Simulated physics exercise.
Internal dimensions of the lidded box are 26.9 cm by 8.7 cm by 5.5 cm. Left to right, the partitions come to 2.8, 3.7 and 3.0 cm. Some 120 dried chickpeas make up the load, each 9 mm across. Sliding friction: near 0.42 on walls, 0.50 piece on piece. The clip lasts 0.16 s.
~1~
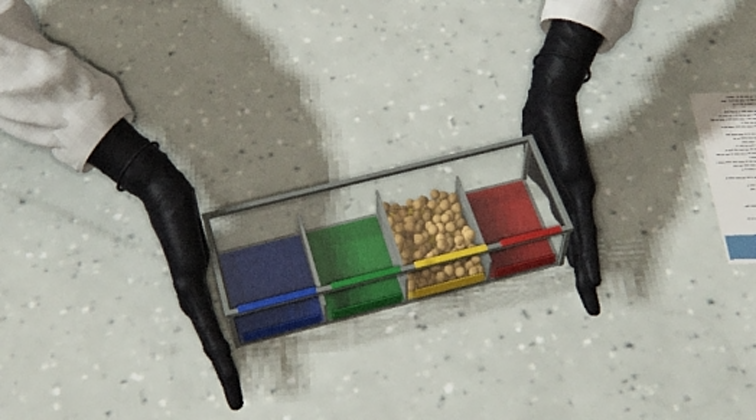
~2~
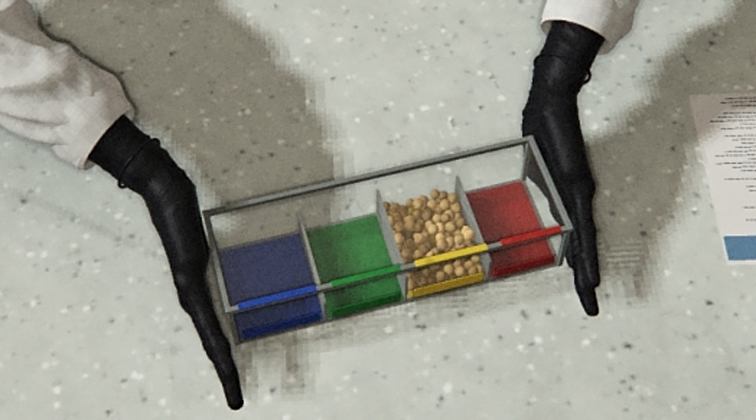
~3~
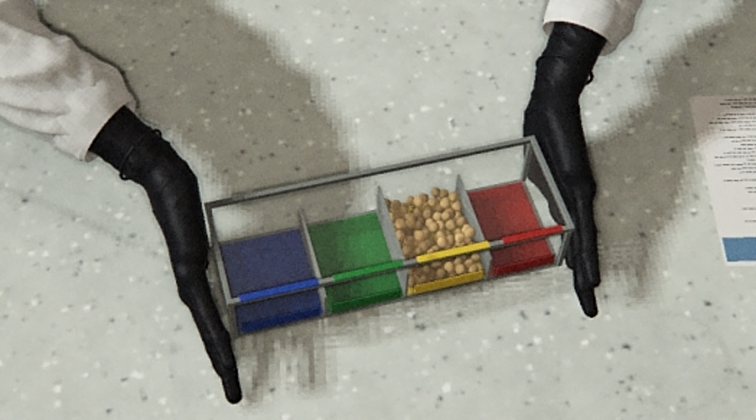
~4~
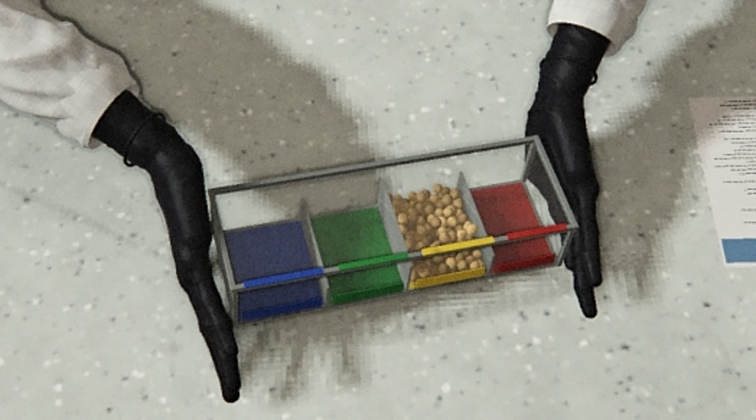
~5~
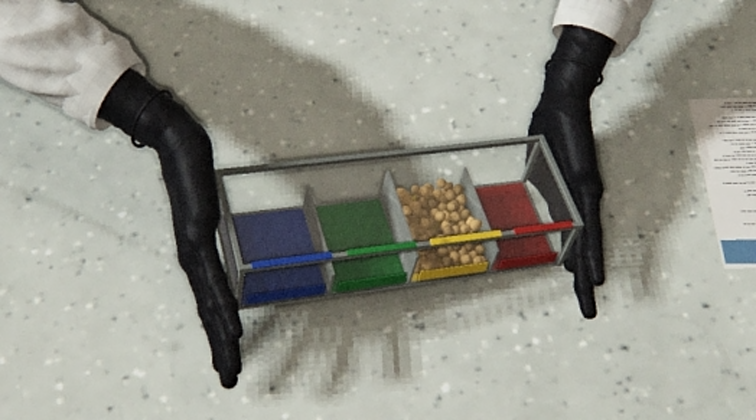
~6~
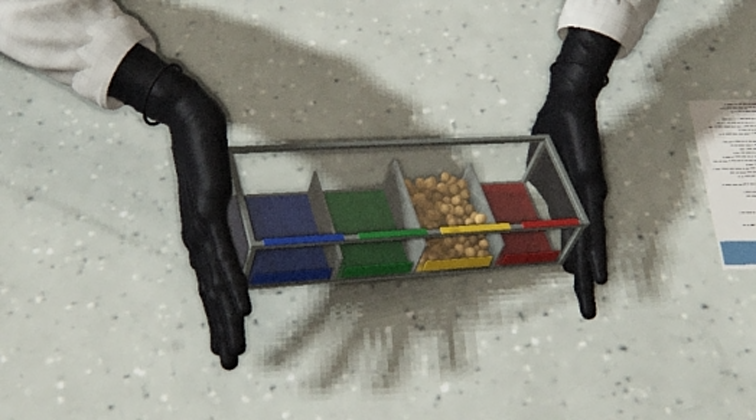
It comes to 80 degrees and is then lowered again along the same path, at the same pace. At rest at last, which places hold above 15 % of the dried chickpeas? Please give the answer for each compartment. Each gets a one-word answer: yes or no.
My answers are red yes, blue no, green no, yellow yes.
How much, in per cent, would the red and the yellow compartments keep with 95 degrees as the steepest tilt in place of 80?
In per cent, red 70 and yellow 30.
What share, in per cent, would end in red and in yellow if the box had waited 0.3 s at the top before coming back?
Red 40; yellow 60.
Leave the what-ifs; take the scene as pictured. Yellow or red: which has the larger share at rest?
The yellow one.
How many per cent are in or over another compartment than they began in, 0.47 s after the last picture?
Reading: Close to 10 %.
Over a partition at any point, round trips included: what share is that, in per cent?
About 45 %.
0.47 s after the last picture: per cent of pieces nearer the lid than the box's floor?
Close to 20 in a hundred.
Then, 0.47 s after the last picture, tilt 79 degrees; red 10 %, yellow 90 %.
Then, 0.78 s after the last picture, tilt 33 degrees; red 45 %, yellow 55 %.
Then, 1.19 s after the last picture, tilt 0 degrees; red 45 %, yellow 55 %.
In the end, red 45 %, blue 0 %, green 0 %, yellow 55 %.
